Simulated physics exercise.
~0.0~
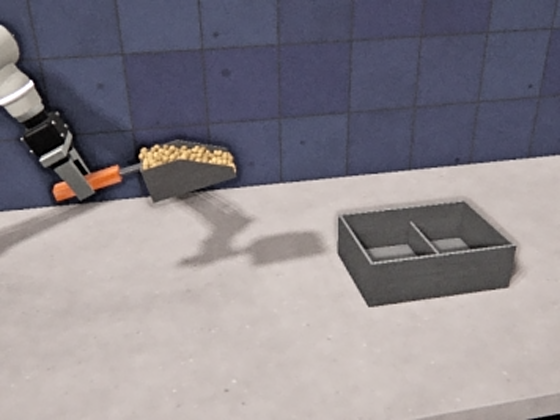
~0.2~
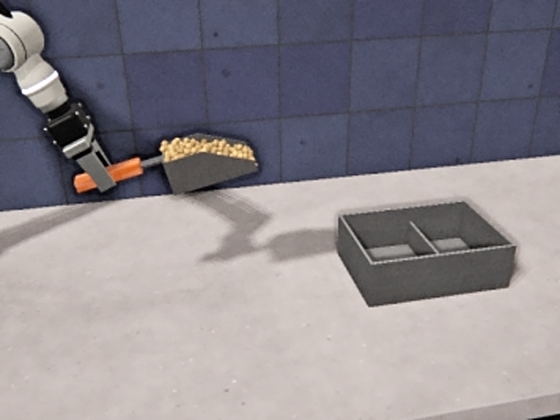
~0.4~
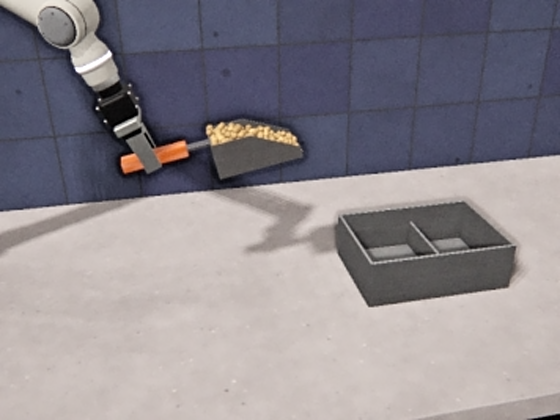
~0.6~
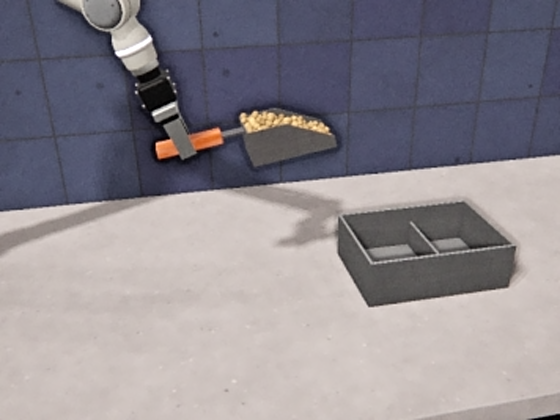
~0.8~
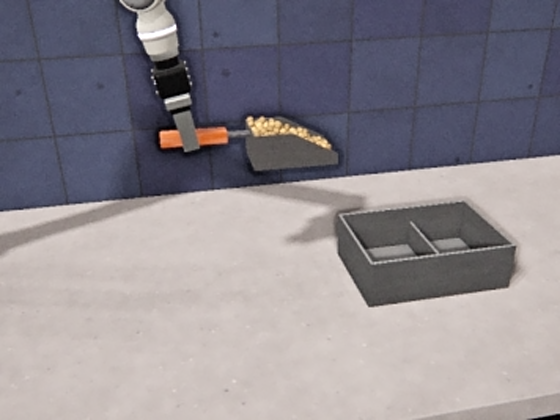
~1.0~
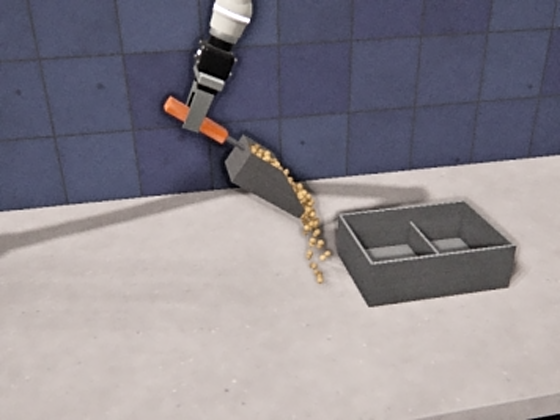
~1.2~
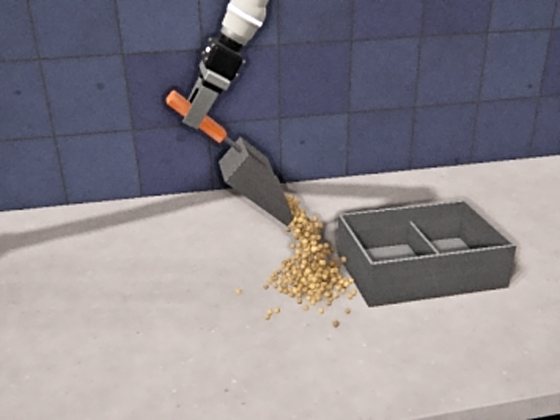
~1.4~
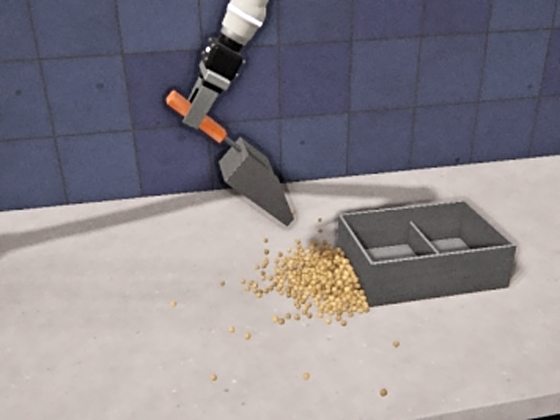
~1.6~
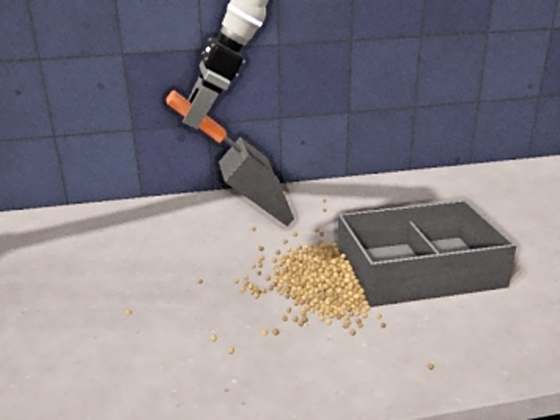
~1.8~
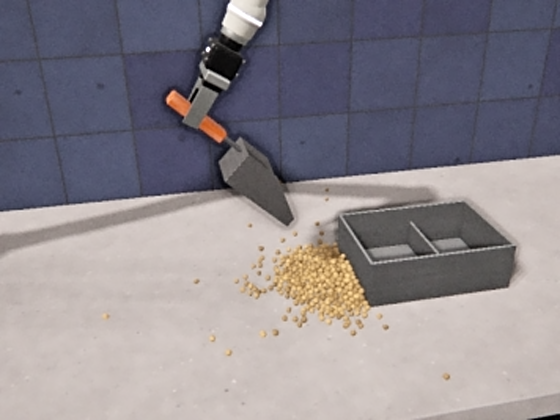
A robot arm carried a dark scoop heaped with chickpeas to the right toward a gray divided box, then tipped it too soon, spilling them onto the table against the box's left side, leaving both compartments empty as the scoop stayed tilted.
